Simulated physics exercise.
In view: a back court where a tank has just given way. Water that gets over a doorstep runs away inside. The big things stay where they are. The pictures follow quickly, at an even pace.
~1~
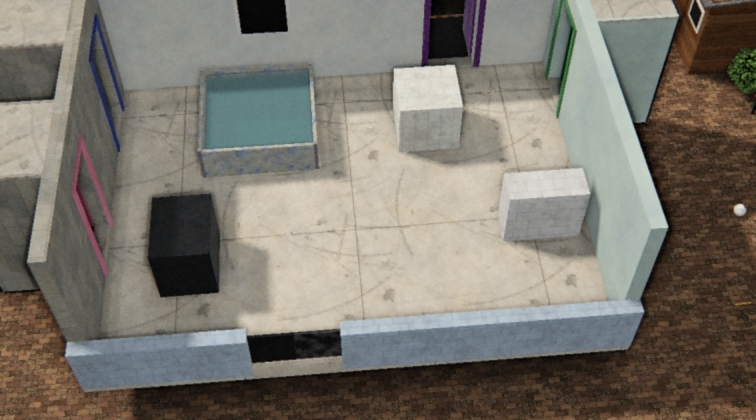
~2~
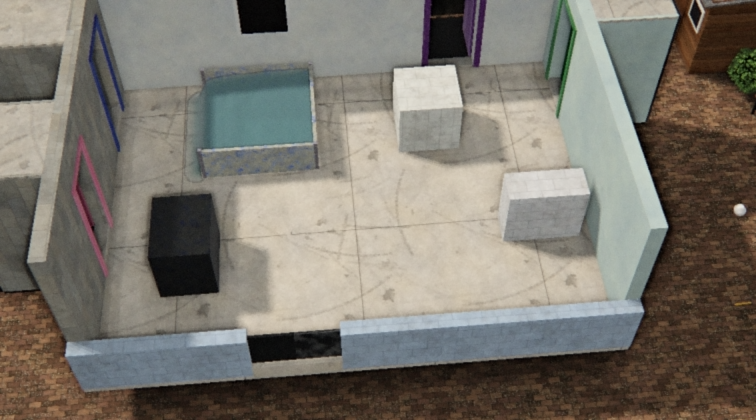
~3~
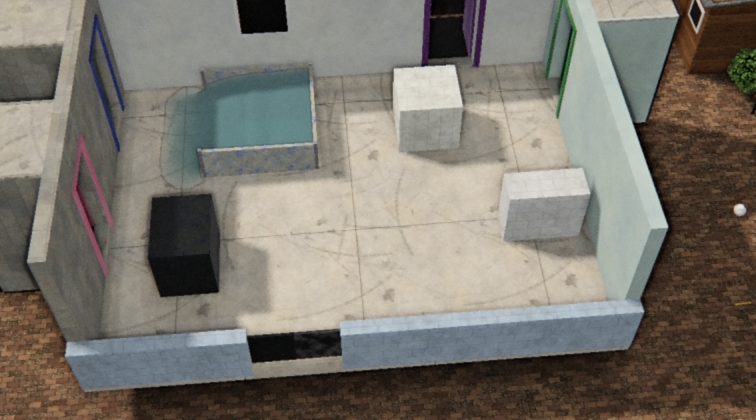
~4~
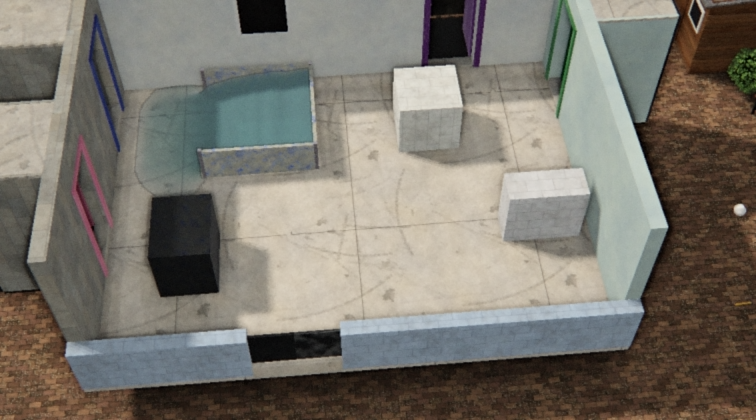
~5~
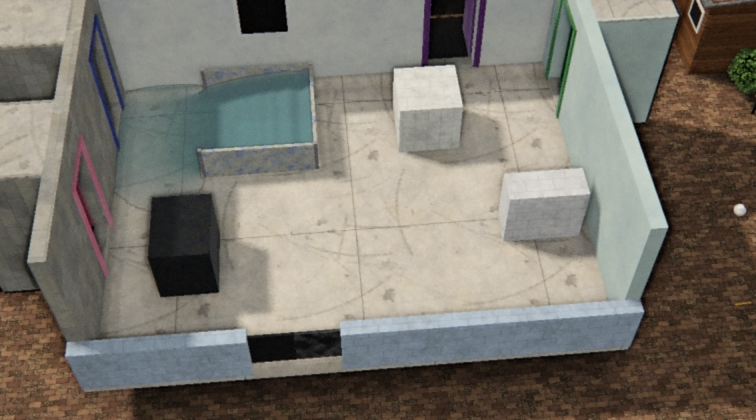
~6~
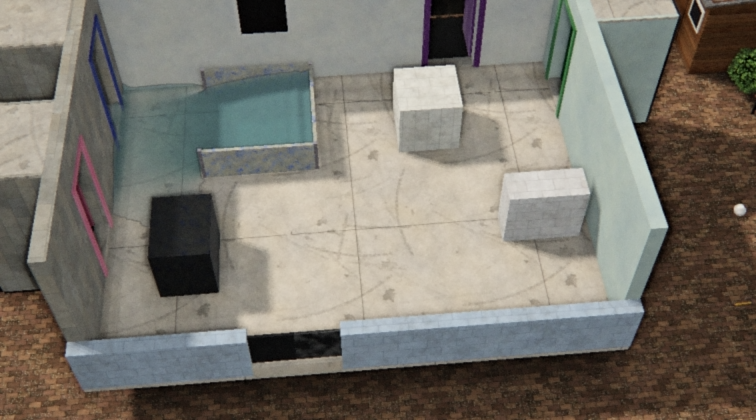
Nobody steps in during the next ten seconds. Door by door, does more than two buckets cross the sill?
The green door admits no more than that; the pink door admits no more than that; the blue door lets in a lot; the purple door admits no more than that.
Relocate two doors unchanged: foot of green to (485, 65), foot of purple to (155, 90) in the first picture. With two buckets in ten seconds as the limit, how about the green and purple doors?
My reading: Green lets less in; purple takes more.
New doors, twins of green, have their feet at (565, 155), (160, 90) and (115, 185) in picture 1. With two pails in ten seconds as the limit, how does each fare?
One after the other: Keeps below it, goes over, is over.
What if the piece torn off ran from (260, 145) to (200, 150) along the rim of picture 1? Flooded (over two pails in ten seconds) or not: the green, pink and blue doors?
In short: The green one keeps below it; the pink one goes over; the blue one takes less.
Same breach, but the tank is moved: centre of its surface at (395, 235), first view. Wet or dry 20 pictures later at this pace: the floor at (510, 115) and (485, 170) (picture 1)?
As listed: Dry, no water.
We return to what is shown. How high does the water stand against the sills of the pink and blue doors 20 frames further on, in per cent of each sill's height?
Roughly 70 per cent, then 110 per cent.
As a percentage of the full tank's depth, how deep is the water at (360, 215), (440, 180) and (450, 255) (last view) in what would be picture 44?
In that order: 6, 0 and 6 per cent.
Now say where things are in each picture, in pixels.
Still water in the tank at (257, 109), in the first frame.
The front is at a hidden place, out from the gap at (206, 126), in the second frame.
The front is at (177, 185), out from the gap at (206, 128), in the third frame.
Water pours out at (207, 128) and has run to a hidden place, in the fourth frame.
Water pours out at (207, 129) and has run to (116, 186), in the fifth frame.
Water pours out at (207, 129) and has run to (113, 208), in the sixth frame.
A moment on, water covers 15 % of the floor; the green door not reached, the pink door wet at the sill, nothing in, the blue door over two buckets in, the purple door not reached.
Next, water covers 20 % of the floor; the green door not reached, the pink door wet at the sill, nothing in, the blue door far over two buckets in, the purple door not reached.
Then, water covers 30 % of the floor; the green door not reached, the pink door wet at the sill, nothing in, the blue door far over two buckets in, the purple door not reached.
Later, water covers 65 % of the floor; the green door wet at the sill, nothing in, the pink door wet at the sill, nothing in, the blue door far over two buckets in, the purple door wet at the sill, nothing in.
In the end, water covers 90 % of the floor; the green door wet at the sill, nothing in, the pink door wet at the sill, nothing in, the blue door far over two buckets in, the purple door wet at the sill, nothing in.
